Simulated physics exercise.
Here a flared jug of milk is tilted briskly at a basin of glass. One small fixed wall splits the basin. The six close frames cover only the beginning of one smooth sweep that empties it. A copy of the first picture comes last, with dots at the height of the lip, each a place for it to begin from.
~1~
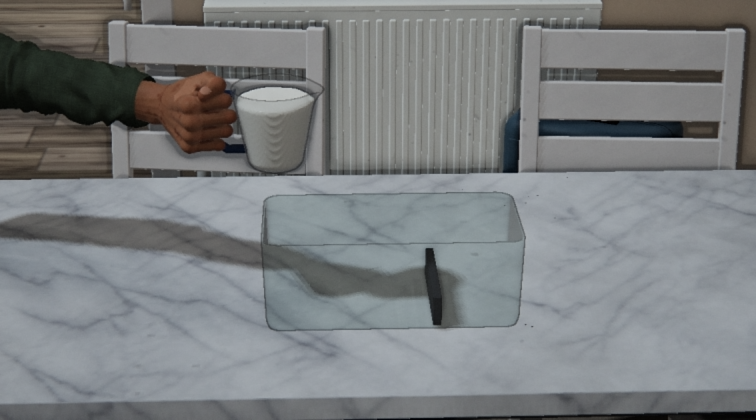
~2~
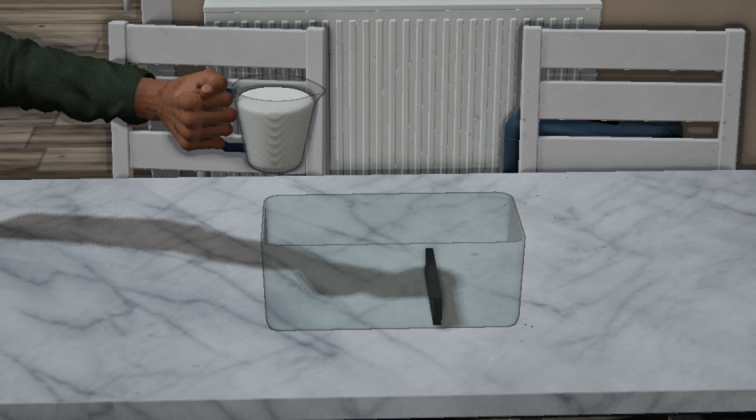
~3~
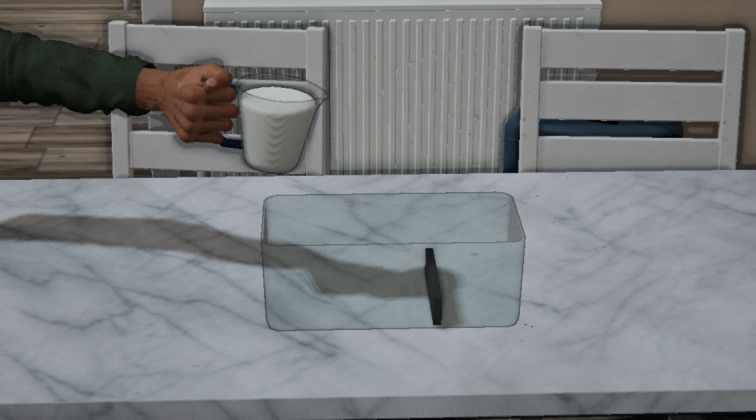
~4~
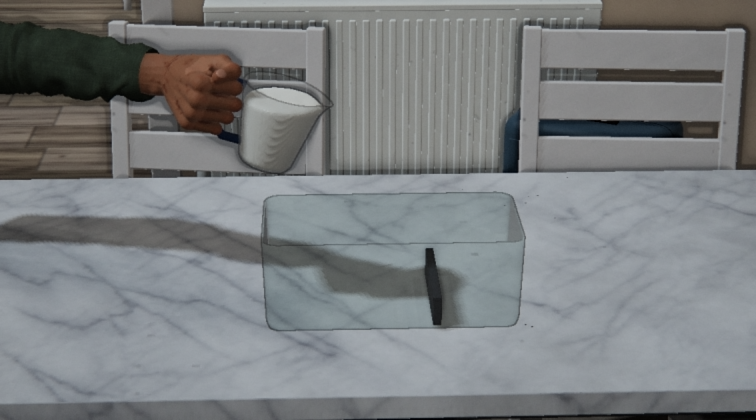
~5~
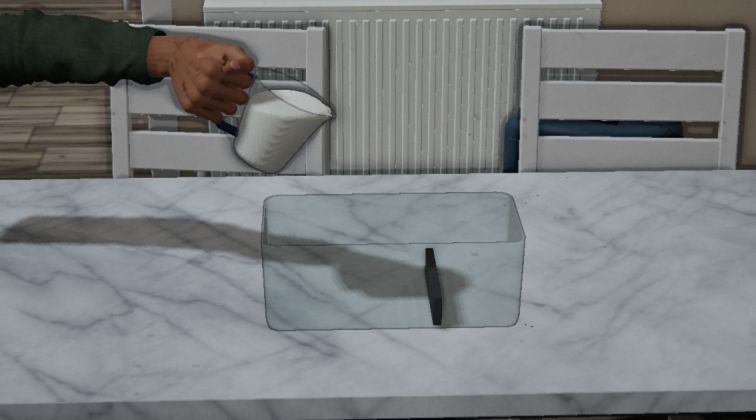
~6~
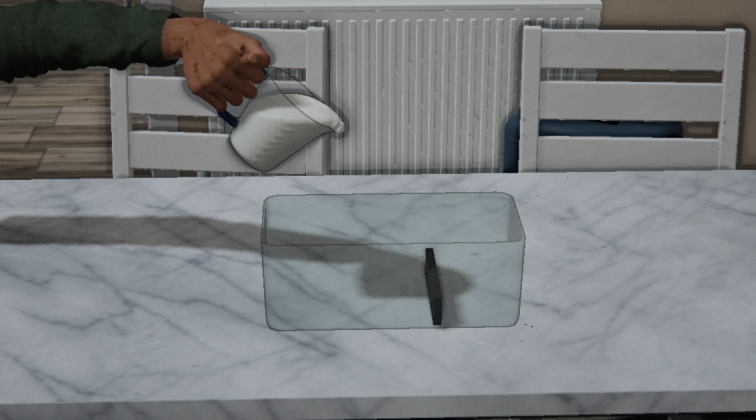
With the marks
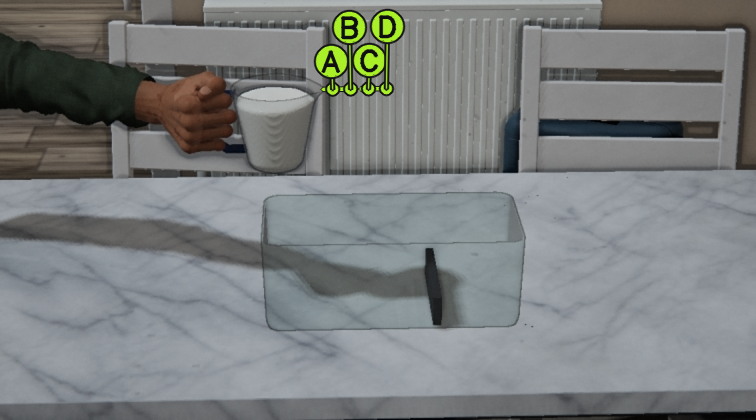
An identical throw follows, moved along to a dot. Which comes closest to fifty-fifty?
Go for D.
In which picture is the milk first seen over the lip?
Picture 6.
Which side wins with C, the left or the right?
The left side.
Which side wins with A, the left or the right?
The left one.
On the marked copy, A at (332, 89); B at (350, 89); C at (368, 88); D at (386, 88).
Choosing A, about 90 % ends left of the wall and 8 % right of it.
Choosing B, about 89 % ends left of the wall and 7 % right of it; 4 % is lost outside.
Choosing C, about 84 % ends left of the wall and 14 % right of it.
Choosing D, about 53 % ends left of the wall and 46 % right of it.
